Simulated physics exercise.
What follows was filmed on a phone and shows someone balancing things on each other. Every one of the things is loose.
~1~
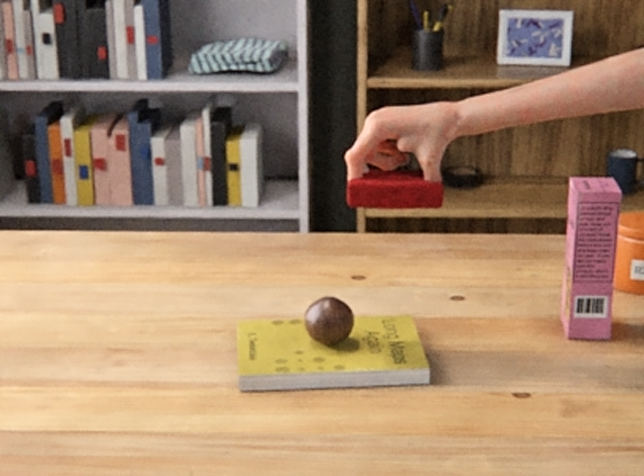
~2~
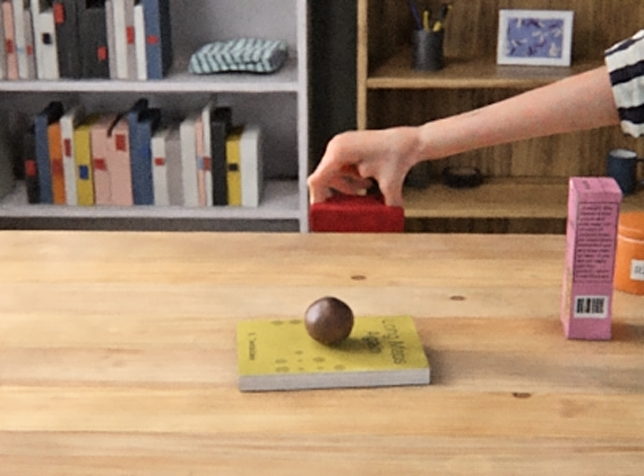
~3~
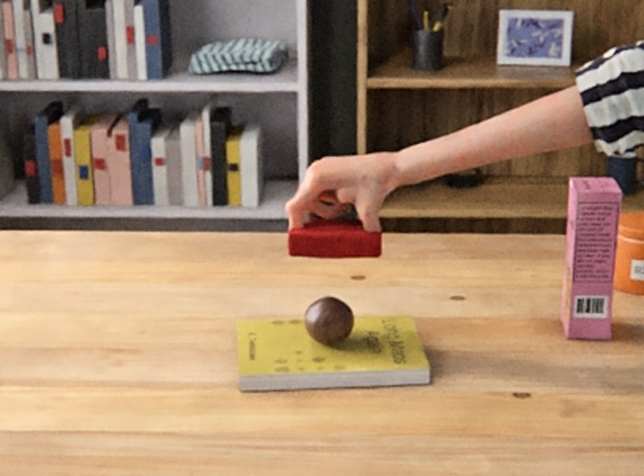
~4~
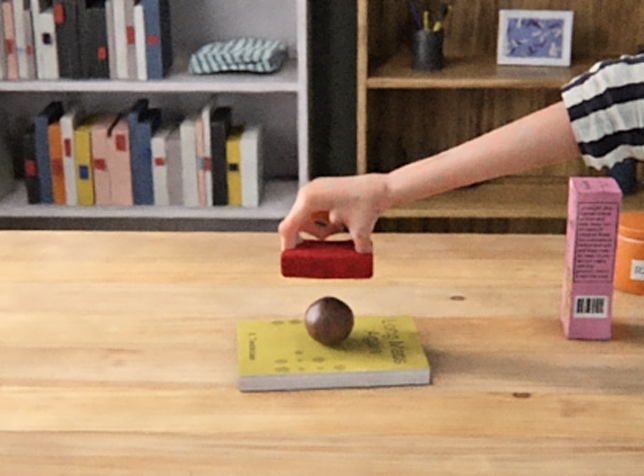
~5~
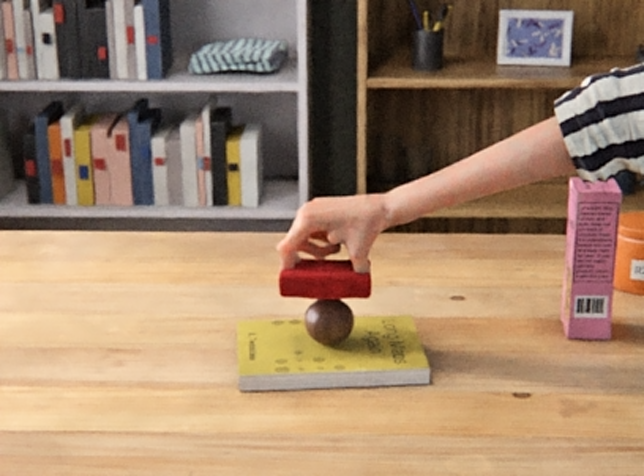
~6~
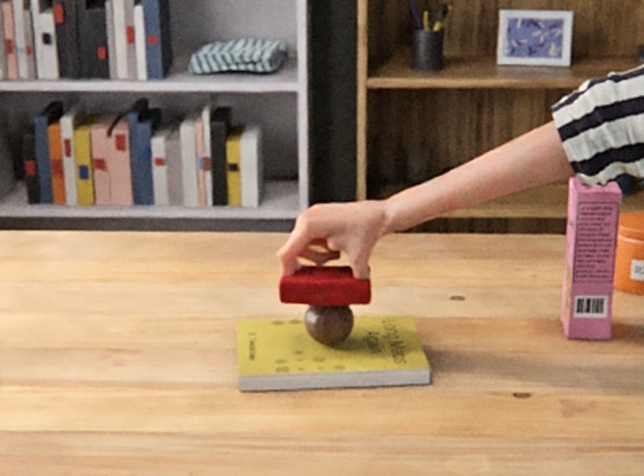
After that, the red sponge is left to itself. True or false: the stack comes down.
True.
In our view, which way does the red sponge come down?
To the left.
Then, 0.40 s later than the last frame, red sponge tilted by 41° near (296, 300).
Then, 0.60 s later than the last frame, red sponge now fallen.
Then, 2.00 s later than the last frame, nothing new.
When it is over, fallen, red sponge; the other 4 as before. End places, in pixels of the last picture, red sponge near (273, 312). The pile comes apart.
